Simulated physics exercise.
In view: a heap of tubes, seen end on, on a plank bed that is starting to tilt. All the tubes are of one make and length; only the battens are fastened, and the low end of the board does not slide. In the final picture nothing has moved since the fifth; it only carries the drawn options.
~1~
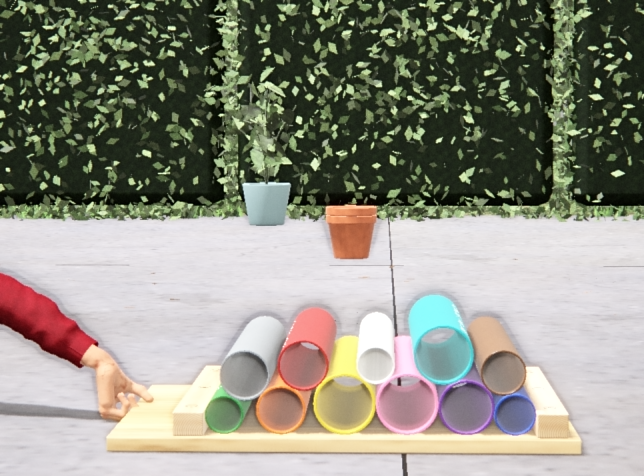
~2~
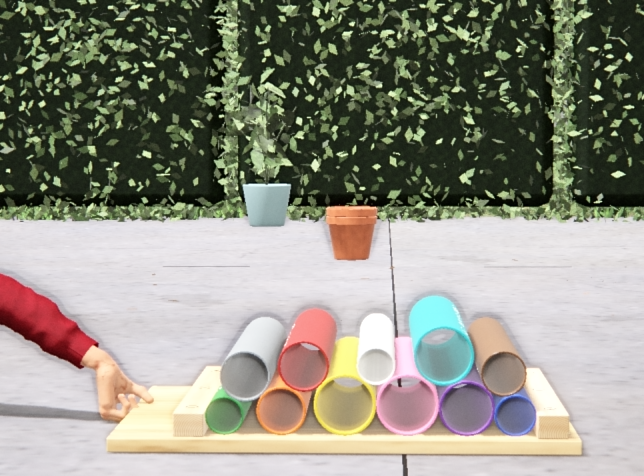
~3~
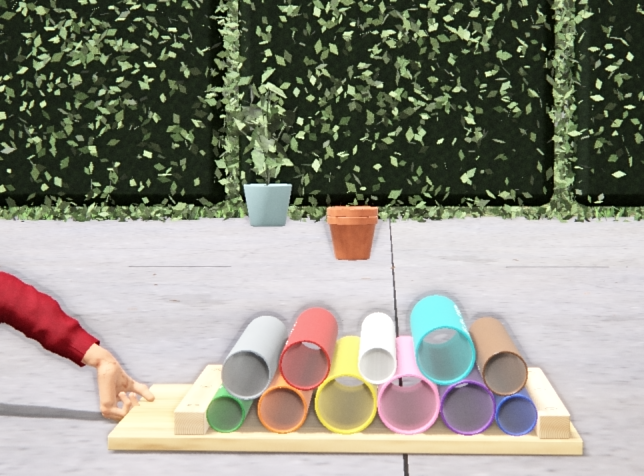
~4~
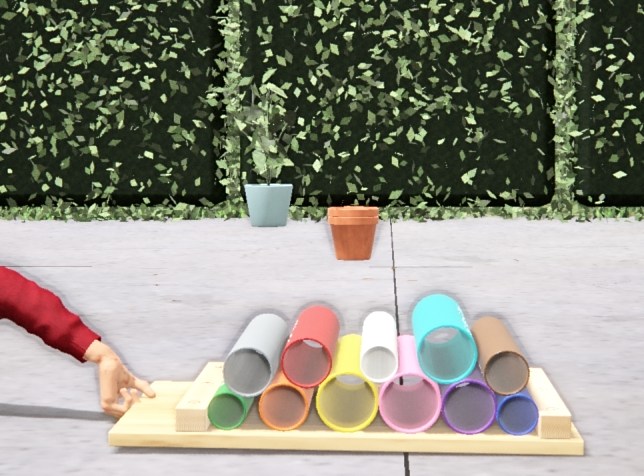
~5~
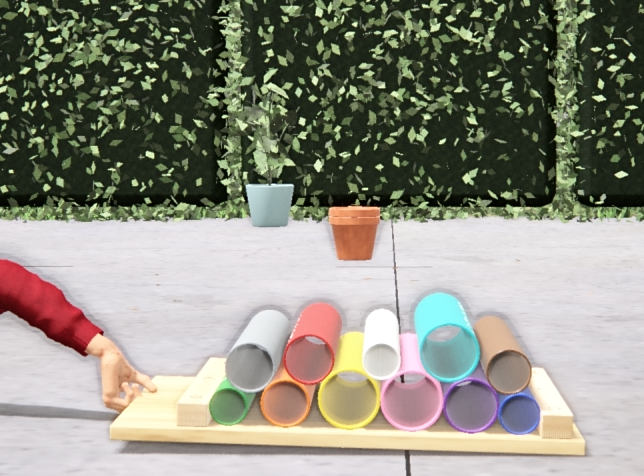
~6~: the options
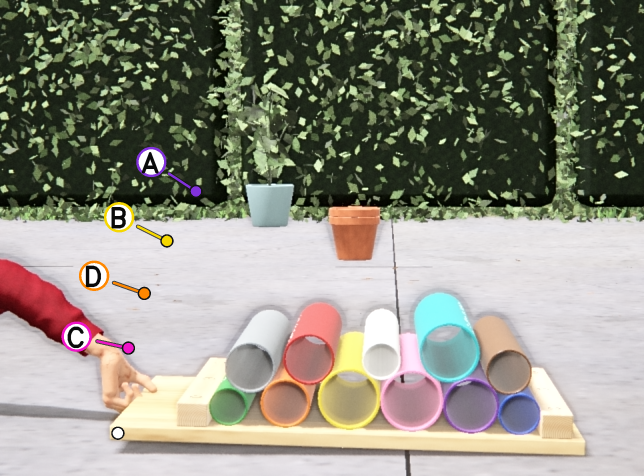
A hand in a red sleeve, at the left, slowly raises the left end of a pale wooden board on grey paving, seen from the front and slightly above, before a leafy hedge. Grey, red, white, cyan and brown tubes rest on green, orange, yellow, pink, purple and blue ones, with two pots behind. The board tilts slightly, the stacked tubes keeping their arrangement.
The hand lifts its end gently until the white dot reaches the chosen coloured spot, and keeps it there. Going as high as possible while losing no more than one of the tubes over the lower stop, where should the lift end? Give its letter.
Raise it to D.
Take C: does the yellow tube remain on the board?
The yellow tube: Yes.
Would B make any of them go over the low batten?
At B: Yes.
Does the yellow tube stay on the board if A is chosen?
Yes, with A.
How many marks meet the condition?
Two of them.
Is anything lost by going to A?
Yes, at A.
On the marked copy, A at (196, 192); B at (167, 241); C at (129, 348); D at (144, 293); the white dot at (118, 433).
Following D. Soon after the start, board at 14°.
Later, board at 19°.
In the end, board at 19°, one over the low batten (brown).
As for the rest, A two over the low batten (brown, turquoise); B two over the low batten (brown, turquoise); C none over the low batten.
